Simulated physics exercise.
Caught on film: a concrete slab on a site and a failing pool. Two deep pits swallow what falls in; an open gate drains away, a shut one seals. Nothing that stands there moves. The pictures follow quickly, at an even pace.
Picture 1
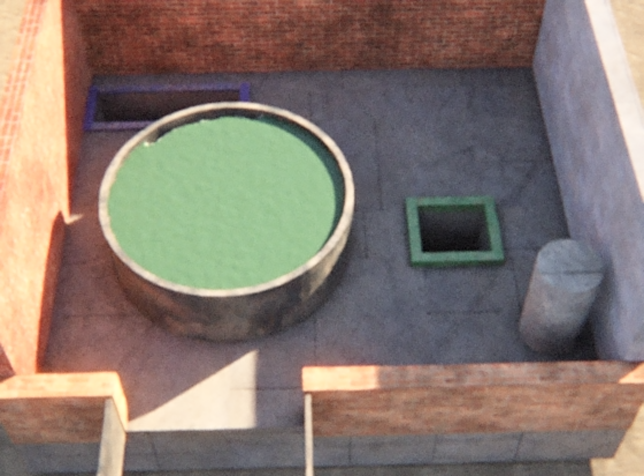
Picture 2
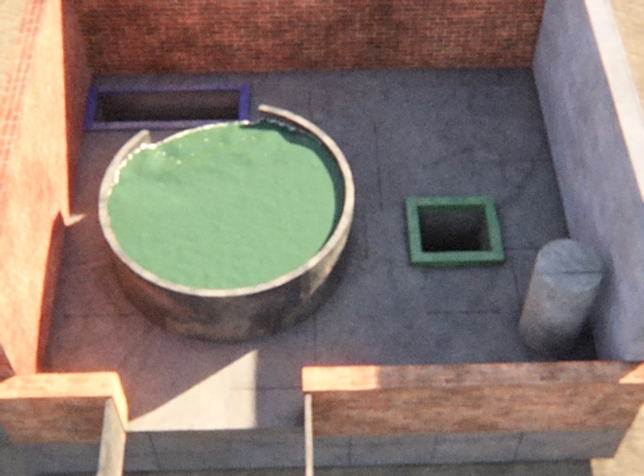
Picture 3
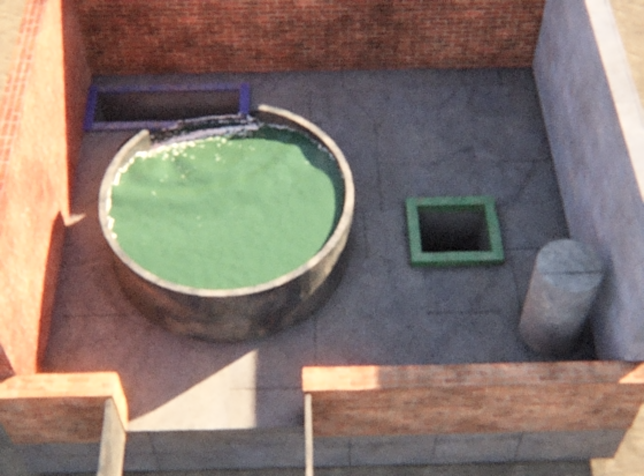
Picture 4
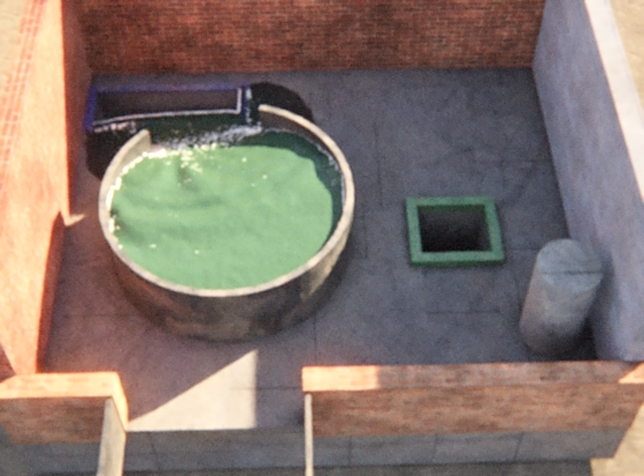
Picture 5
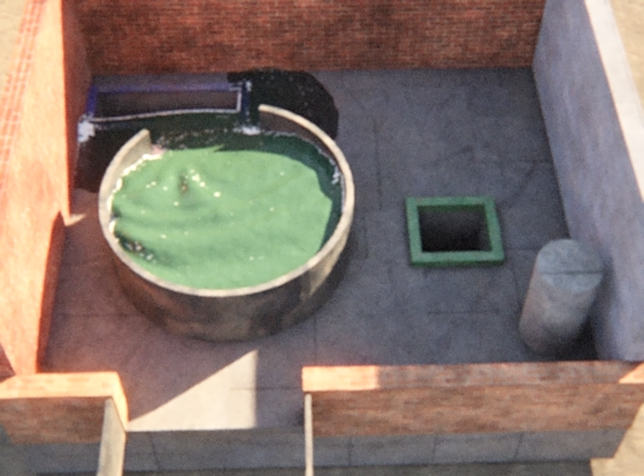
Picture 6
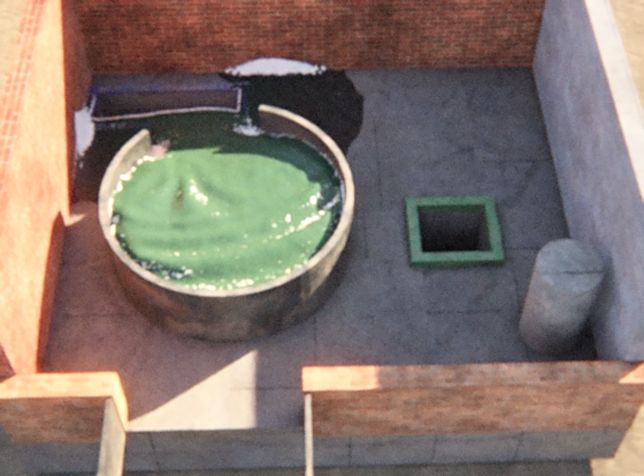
The video shows a round pool of green water on a walled concrete slab with blue- and green-framed pits. A gap opens on its far side, and water pours out, spreading around the blue-framed pit as the pool's surface ripples.
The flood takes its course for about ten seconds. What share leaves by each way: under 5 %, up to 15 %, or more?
In the end: The gate takes under 5 %; the blue pit takes over 15 %; the green pit takes under 5 %.
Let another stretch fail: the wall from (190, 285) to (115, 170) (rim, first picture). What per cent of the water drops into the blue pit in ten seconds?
Roughly, in per cent: Blue 20.
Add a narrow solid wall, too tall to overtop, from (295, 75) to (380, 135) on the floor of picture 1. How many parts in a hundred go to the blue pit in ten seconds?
Parts in a hundred: Blue 70.
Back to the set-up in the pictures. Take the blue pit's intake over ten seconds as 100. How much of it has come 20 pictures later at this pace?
Some 70 per cent.
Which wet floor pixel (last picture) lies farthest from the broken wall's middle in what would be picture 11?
Near (460, 74).
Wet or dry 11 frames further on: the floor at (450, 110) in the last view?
There: Covered.
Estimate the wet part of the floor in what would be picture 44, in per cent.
Close to 65 %.
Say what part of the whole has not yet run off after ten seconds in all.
Roughly 32 per cent.
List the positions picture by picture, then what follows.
Still water in the pool at (227, 197), in the first picture.
The front is at a hidden place, out from the gap on the pool's far side, in the second picture.
The front is at a hidden place, out from the gap on the pool's far side, in the third picture.
Water pours out on the pool's far side and has run to (93, 134), in the fourth picture.
The front is at (292, 71), out from the gap on the pool's far side, in the fifth picture.
Water pours out on the pool's far side and has run to (338, 70), in the sixth picture.
A moment on, water covers 20 % of the floor; the gate 0 %, the blue pit 18 %, the green pit 0 %.
Next, water covers 35 % of the floor; the gate 0 %, the blue pit 32 %, the green pit 0 %.
Then, water covers 50 % of the floor; the gate 0 %, the blue pit 46 %, the green pit 0 %.
Later, water covers 65 % of the floor; the gate 0 %, the blue pit 60 %, the green pit 0 %.
In the end, water covers 95 % of the floor; the gate 1 %, the blue pit 67 %, the green pit 0 %.
